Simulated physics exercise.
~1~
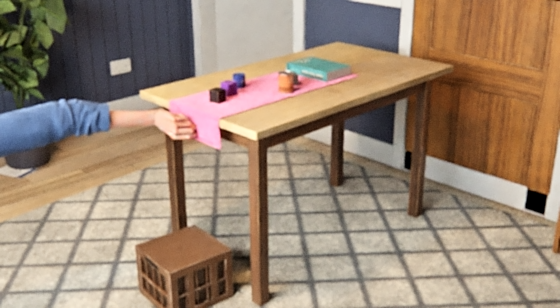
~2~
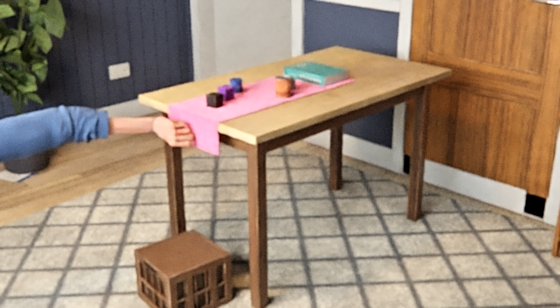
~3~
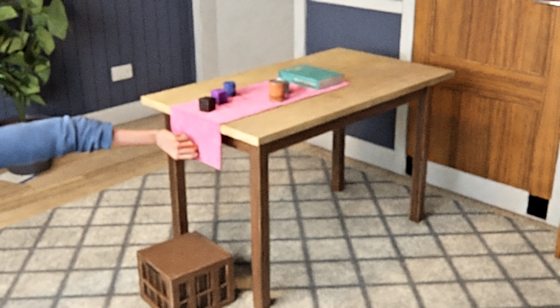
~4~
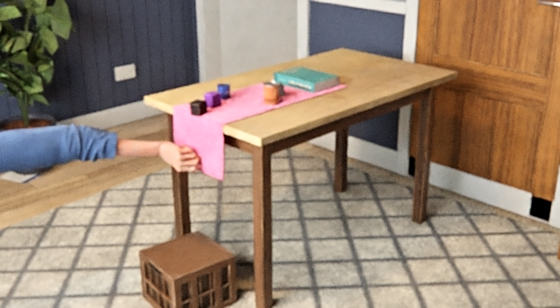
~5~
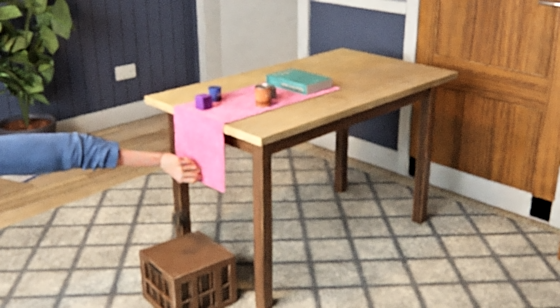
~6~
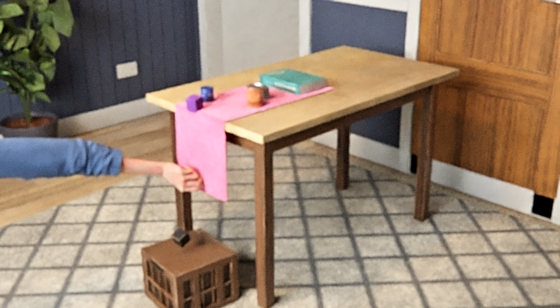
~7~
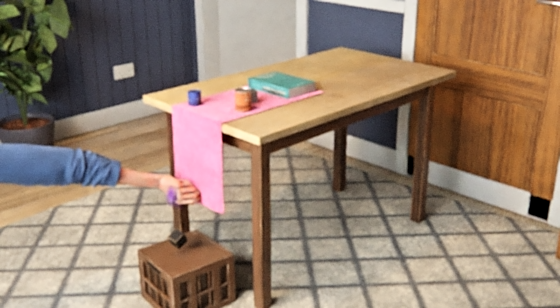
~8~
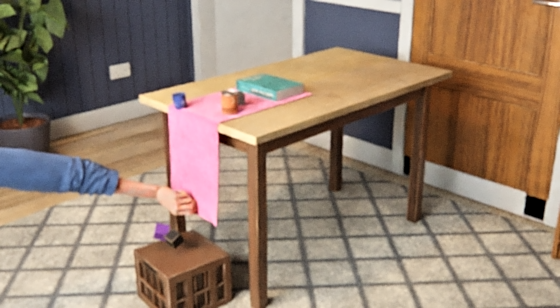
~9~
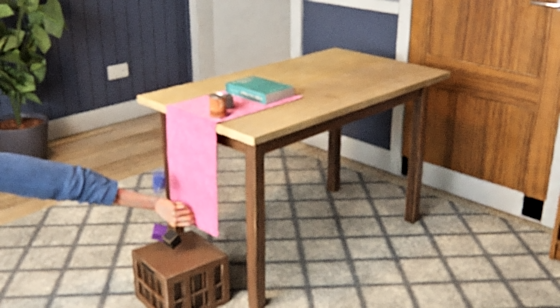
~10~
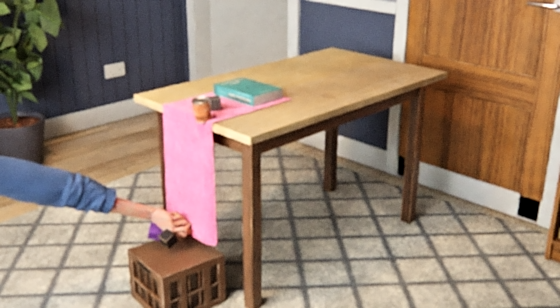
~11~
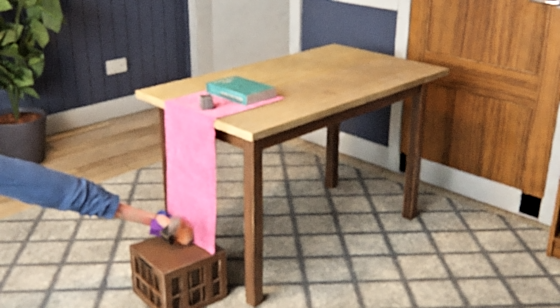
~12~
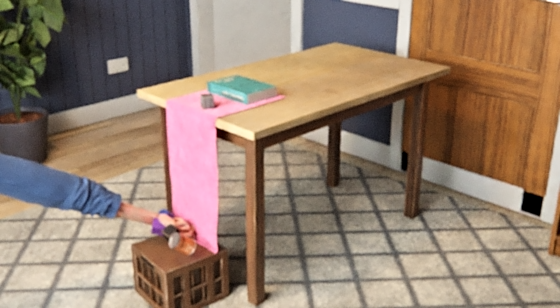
At the start, a hand in a blue sleeve holds the end of a pink runner on a wooden table, with several small objects and a teal book riding on it. The hand draws the cloth steadily down over the left end, carrying everything towards the edge. The black cube drops first, landing on the brown crate below, and the purple cube follows. Next the blue pot goes over, then the orange can tips and falls too. Finally the hem rests on the crate, while the grey object and the book remain on the tabletop.
